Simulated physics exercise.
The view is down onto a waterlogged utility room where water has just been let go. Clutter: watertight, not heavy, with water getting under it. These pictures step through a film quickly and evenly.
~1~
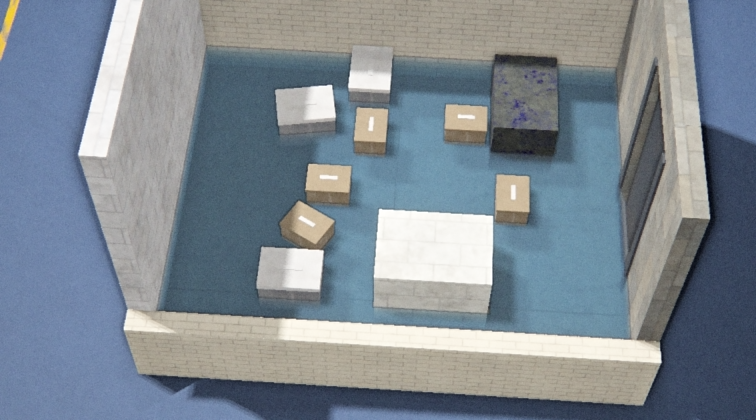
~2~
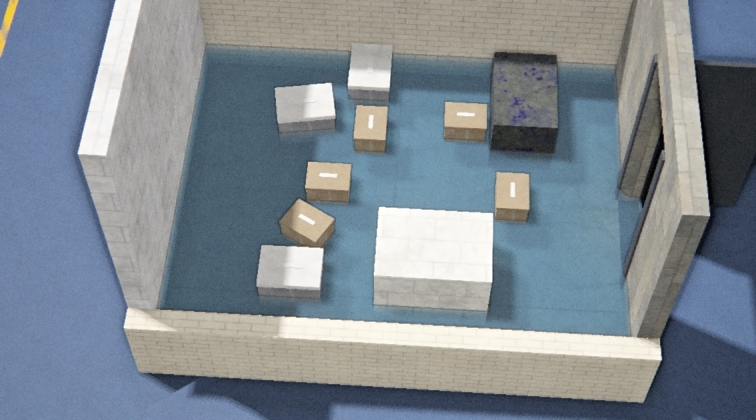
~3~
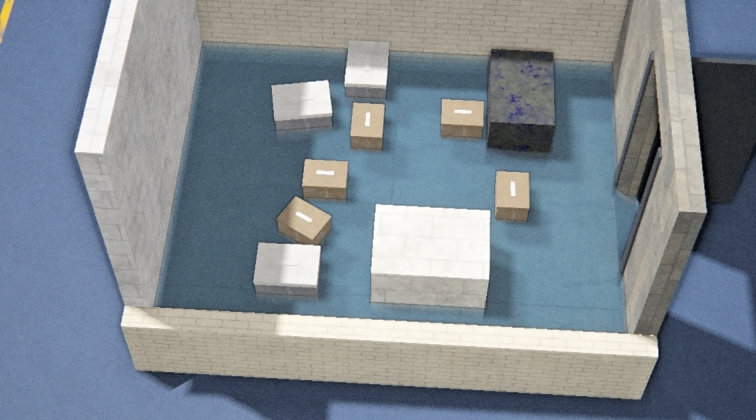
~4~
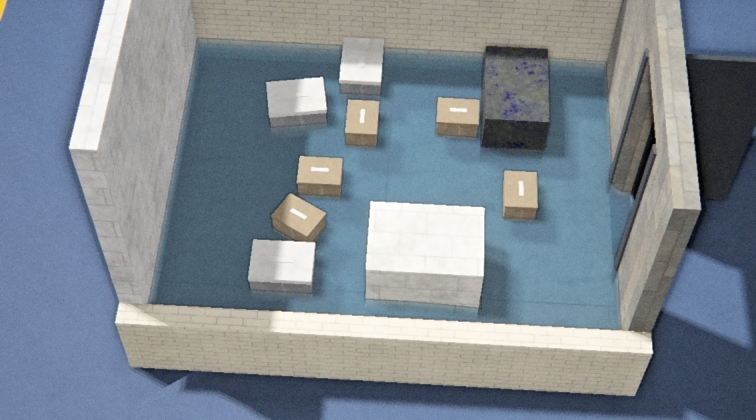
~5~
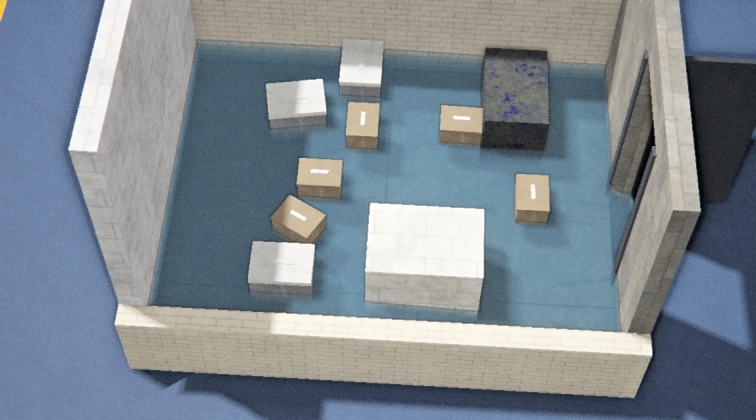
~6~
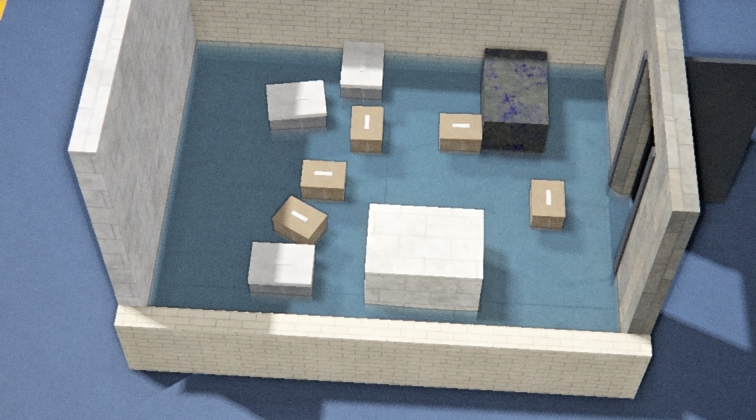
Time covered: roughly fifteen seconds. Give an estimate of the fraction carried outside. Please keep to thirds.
Keeping to thirds, one to two thirds.
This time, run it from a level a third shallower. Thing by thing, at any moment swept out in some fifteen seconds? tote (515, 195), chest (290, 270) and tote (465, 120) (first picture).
So, in the listed order, they end up flushed out, not lost and flushed out.
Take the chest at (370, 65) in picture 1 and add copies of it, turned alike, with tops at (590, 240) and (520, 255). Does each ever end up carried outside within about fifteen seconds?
Copy one taken away, copy two taken away.
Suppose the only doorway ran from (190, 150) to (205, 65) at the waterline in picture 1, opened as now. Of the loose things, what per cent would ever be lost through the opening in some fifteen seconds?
Some 80 per cent.
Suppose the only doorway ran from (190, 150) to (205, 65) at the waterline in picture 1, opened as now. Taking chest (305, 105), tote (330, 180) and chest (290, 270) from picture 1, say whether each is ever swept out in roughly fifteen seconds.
First one flushed away, second flushed away, third held back.
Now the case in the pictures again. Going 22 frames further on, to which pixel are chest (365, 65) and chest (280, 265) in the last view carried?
Look for them around (438, 80) and (331, 288).
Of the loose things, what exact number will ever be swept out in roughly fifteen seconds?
That works out to 5.
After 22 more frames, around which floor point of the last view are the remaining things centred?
Mean floor position: Approx. (465, 210) px, last view.
A moment on, 0 of 8 are out; 8 afloat.
Next, 2 of 8 are out; 6 afloat.
Later, 2 of 8 are out; 3 afloat.
In the end, 5 of 8 are out; 0 afloat.
